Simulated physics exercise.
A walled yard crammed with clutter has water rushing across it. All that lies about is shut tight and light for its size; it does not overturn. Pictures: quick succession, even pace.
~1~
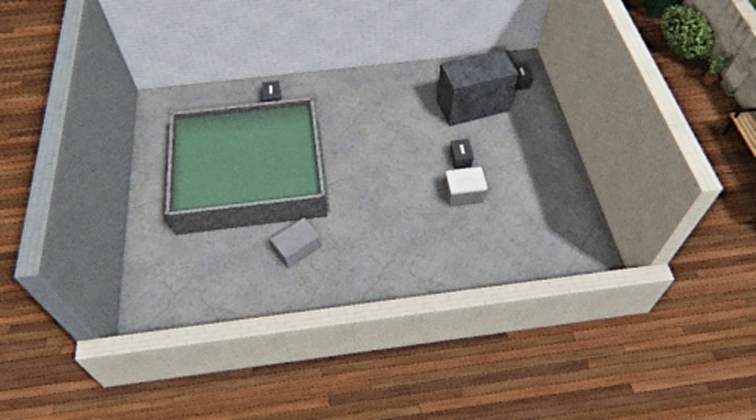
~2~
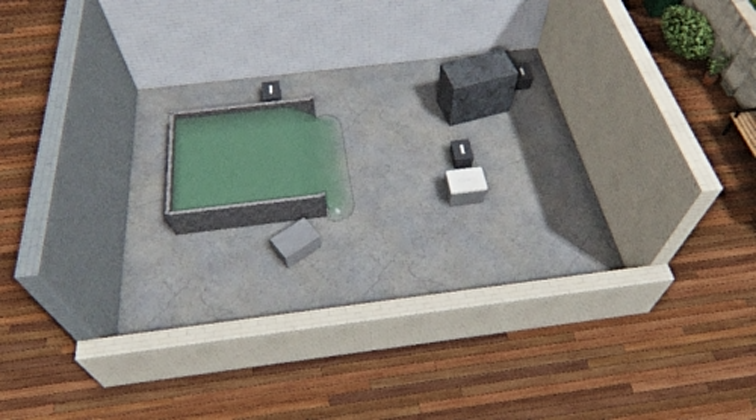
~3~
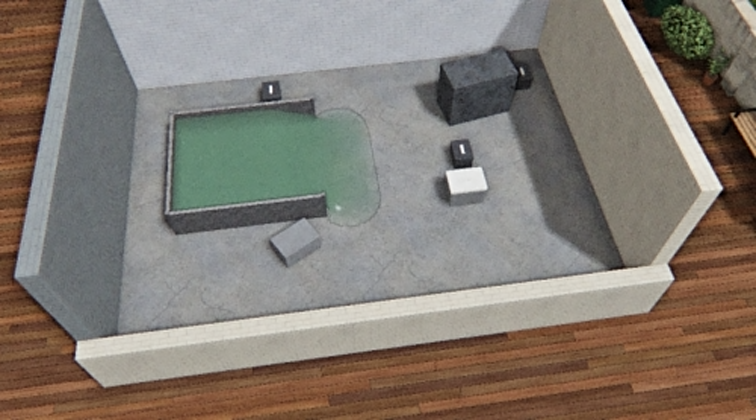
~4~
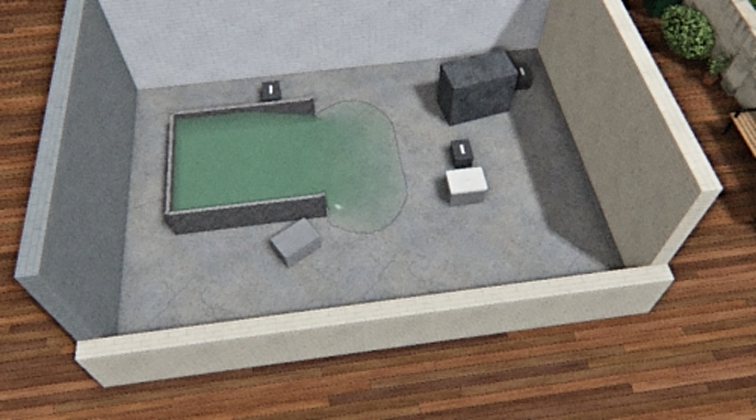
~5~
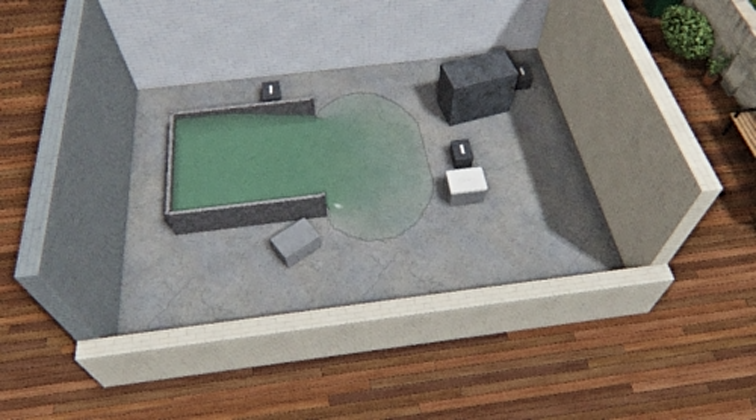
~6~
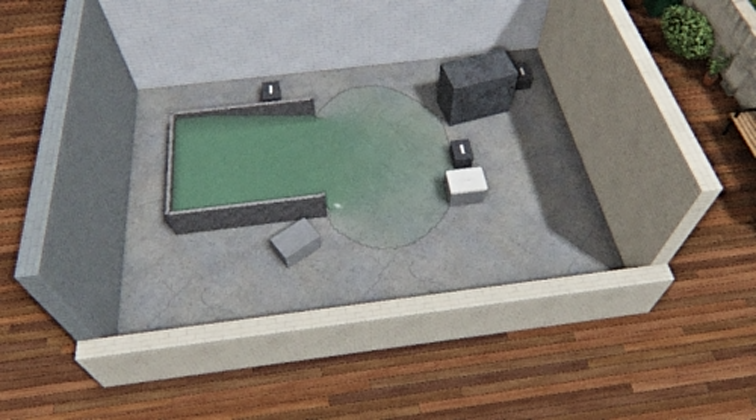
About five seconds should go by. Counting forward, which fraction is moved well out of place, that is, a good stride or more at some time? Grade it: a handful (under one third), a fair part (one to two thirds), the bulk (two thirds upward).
A fair part.
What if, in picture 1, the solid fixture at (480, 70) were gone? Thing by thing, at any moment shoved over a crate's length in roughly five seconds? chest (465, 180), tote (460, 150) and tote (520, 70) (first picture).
Working through the list, the first object covered the distance, the middle one covered the distance, and the last stuck around.
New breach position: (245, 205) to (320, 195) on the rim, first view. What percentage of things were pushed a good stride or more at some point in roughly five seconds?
I'd put it around 20 percent.
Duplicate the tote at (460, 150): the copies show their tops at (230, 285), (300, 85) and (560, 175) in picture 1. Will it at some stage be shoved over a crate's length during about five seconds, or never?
Outcome per entry: Stays where it is / stays where it is / knocked aside.
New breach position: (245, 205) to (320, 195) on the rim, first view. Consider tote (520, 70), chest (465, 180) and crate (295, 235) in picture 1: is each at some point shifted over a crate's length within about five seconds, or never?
Here is how they go, in order: Fails to go that far, fails to go that far, and dislodged that far.
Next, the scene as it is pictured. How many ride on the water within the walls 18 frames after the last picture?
I count 2.
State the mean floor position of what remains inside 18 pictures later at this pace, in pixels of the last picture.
(445, 161).
A moment on, 0 of 5 are well off their spots; 0 afloat.
Next, 2 of 5 are well off their spots; 0 afloat.
Later, 2 of 5 are well off their spots; 2 afloat.
In the end, 3 of 5 are well off their spots, and 3 have been at some point; 2 afloat.
